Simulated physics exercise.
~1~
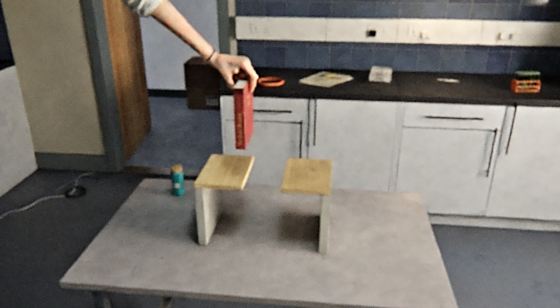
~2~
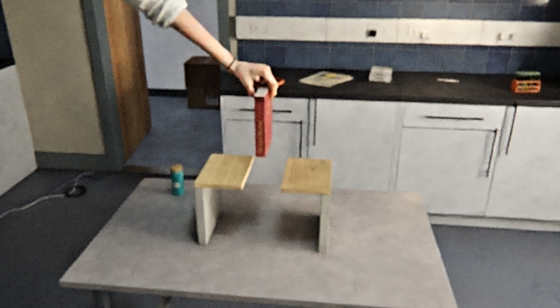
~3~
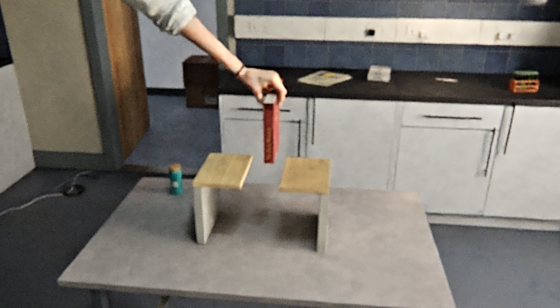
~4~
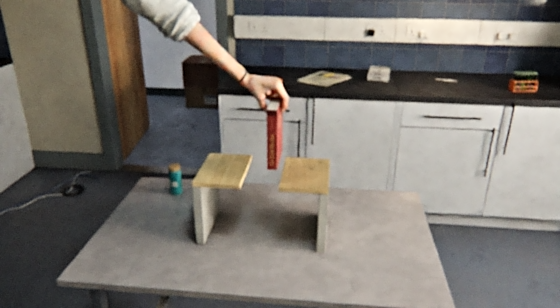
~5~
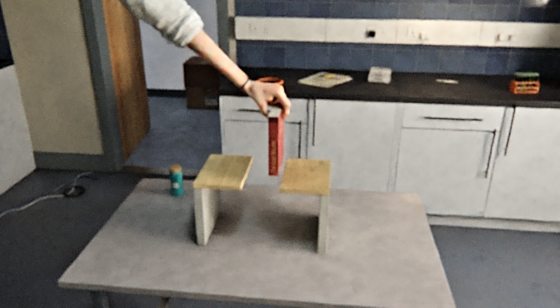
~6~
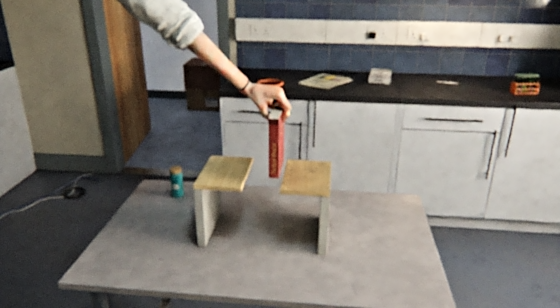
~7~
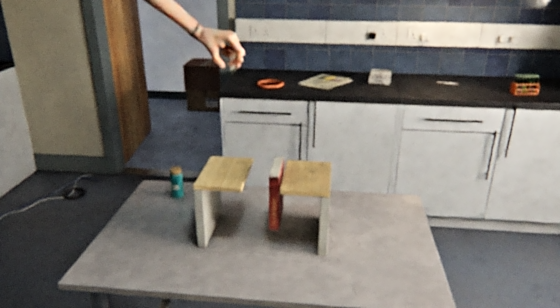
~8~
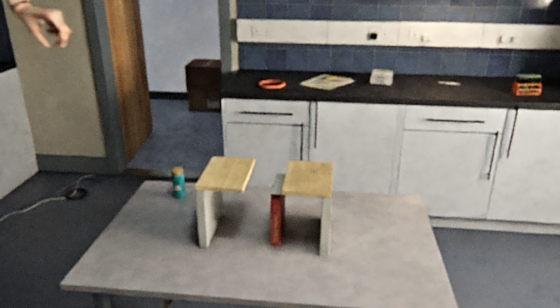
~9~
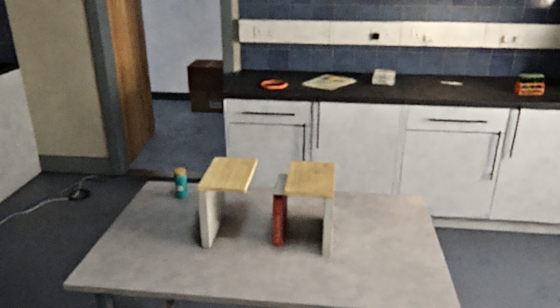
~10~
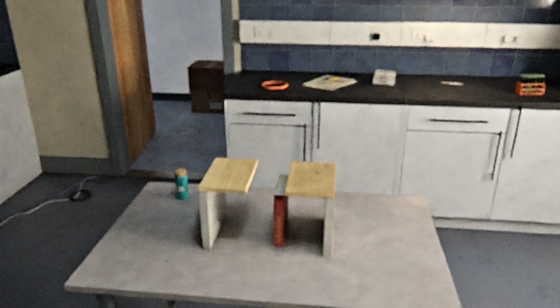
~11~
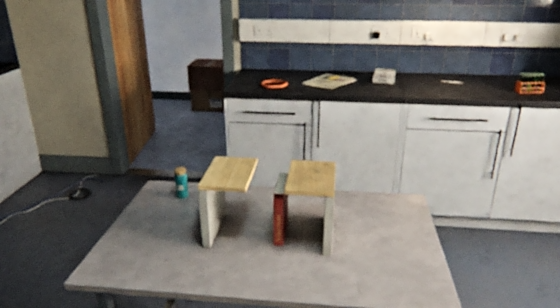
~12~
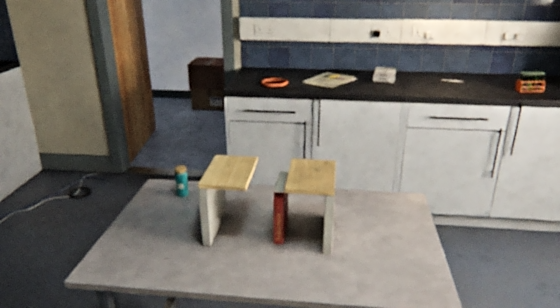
In the video, a hand holds a red book upright above the gap between two wooden-topped ledges on a table, lowers it and lets go. The book drops through the gap and ends standing upright on the table beside the right ledge's support.
